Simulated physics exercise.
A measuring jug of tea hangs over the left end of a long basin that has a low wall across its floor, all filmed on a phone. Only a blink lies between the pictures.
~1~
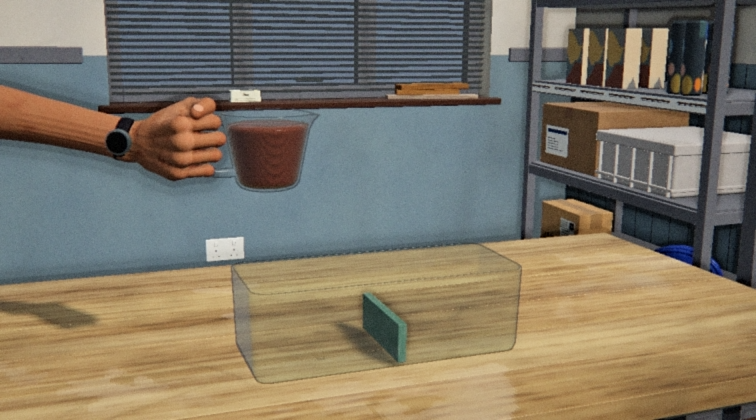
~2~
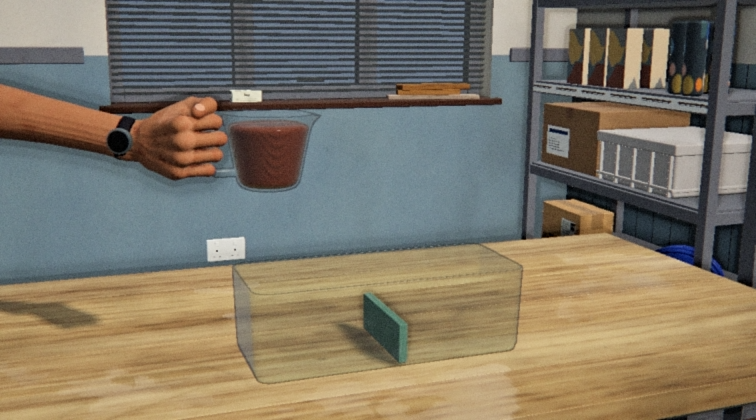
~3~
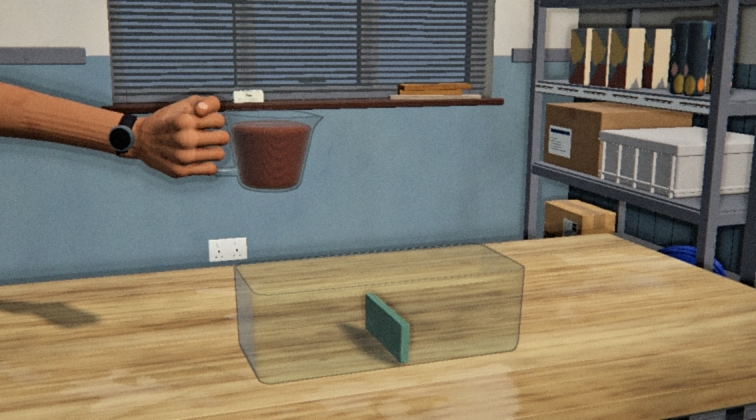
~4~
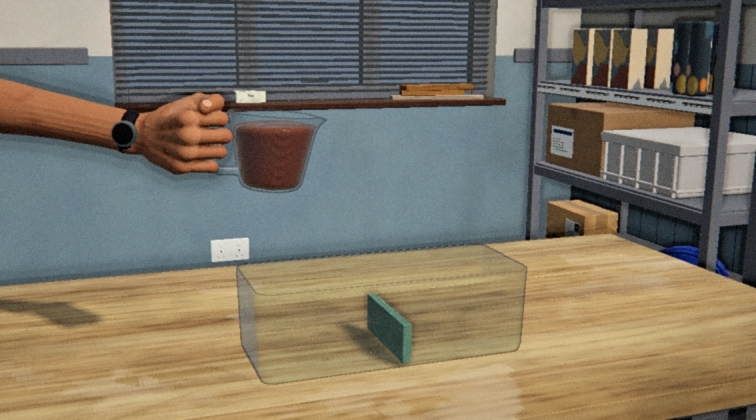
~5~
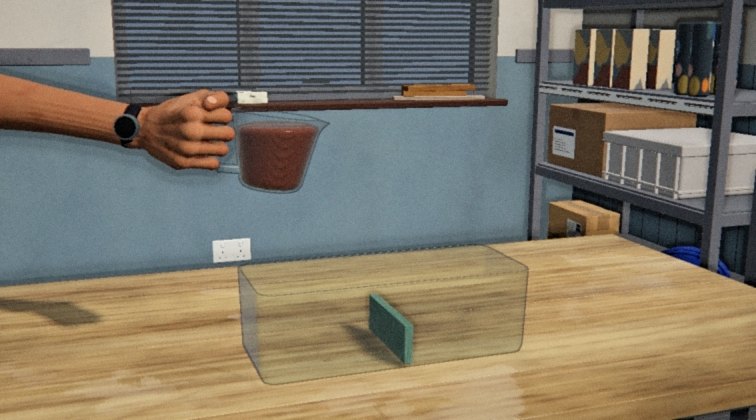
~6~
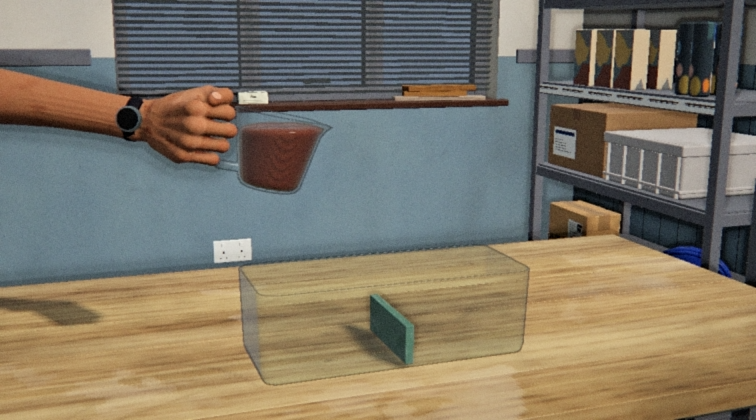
A hand held a clear measuring jug of reddish-brown tea above the left end of a long see-through basin with a low green wall inside, then slowly tilted the jug slightly to the right.
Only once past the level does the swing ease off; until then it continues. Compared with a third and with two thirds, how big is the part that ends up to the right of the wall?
I expect the share right of the wall to be below a third.
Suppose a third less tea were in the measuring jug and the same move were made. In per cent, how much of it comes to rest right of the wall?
Roughly 5 in a hundred.
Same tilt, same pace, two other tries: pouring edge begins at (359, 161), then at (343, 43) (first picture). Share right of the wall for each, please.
Around 75 percent first, around 80 percent second.
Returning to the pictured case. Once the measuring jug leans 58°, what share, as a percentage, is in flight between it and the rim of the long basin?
Roughly 20 percent.
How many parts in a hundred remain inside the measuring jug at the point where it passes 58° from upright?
About 70 per cent.
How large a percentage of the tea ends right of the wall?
Roughly 15 per cent.
A moment on, the measuring jug is tipped part way and 68 per cent is still to pour, 10 is left of the wall and 2 right of it.
Next, the measuring jug is tipped on its side and 15 per cent is still to pour, 56 is left of the wall and 14 right of it.
Then the measuring jug is tipped on its side and 0 per cent is still to pour, 82 is left of the wall and 16 right of it.
Later the measuring jug is tipped on its side and 0 per cent is still to pour, 83 is left of the wall and 16 right of it.
Finally, 82 per cent lies left of the wall, 16 right of it and 2 outside.
